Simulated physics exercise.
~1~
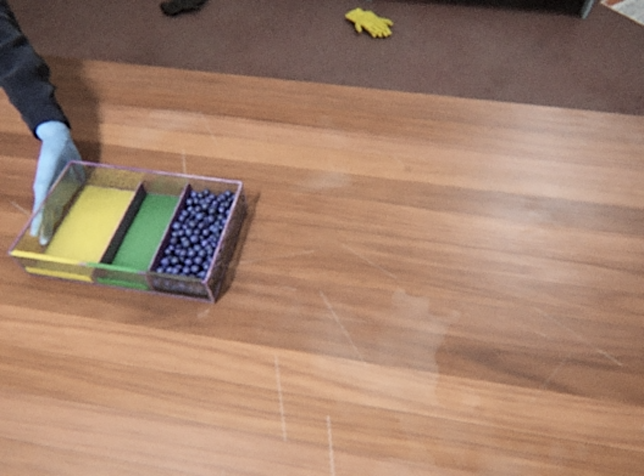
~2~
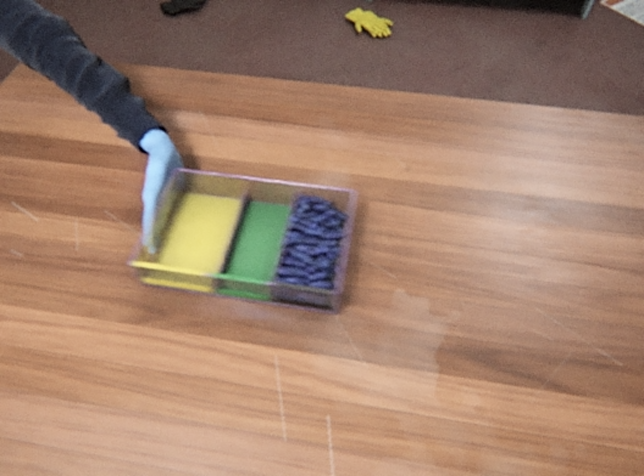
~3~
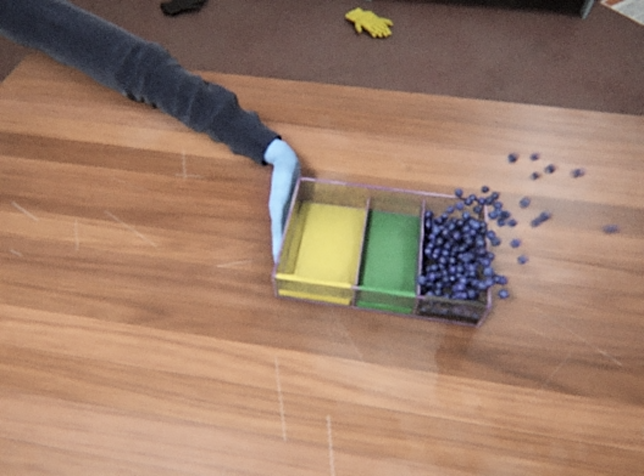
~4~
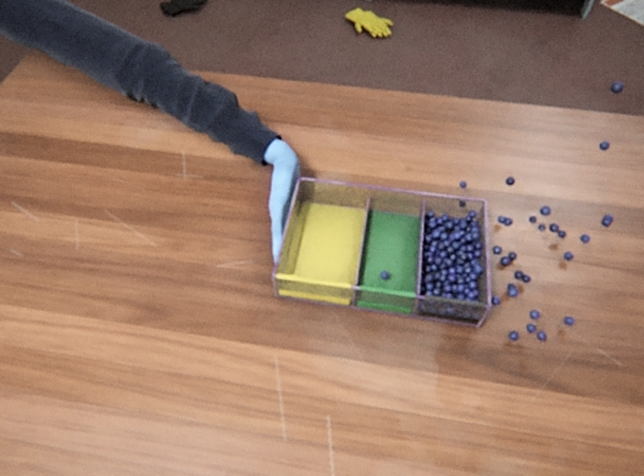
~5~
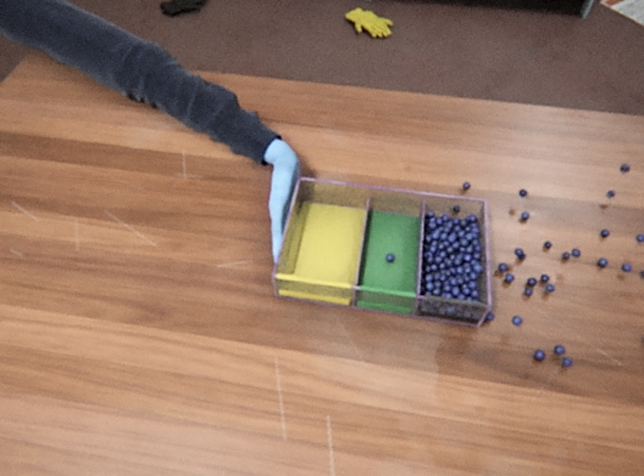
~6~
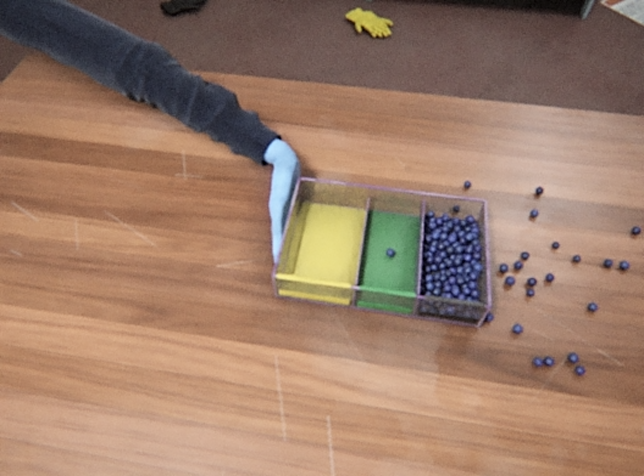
A clear tray with yellow, green and black sections, the last full of blueberries, was pushed right across a wooden table by a gloved hand and stopped abruptly. Some berries spilled over and scattered, one landing in the green section, while most stayed put.
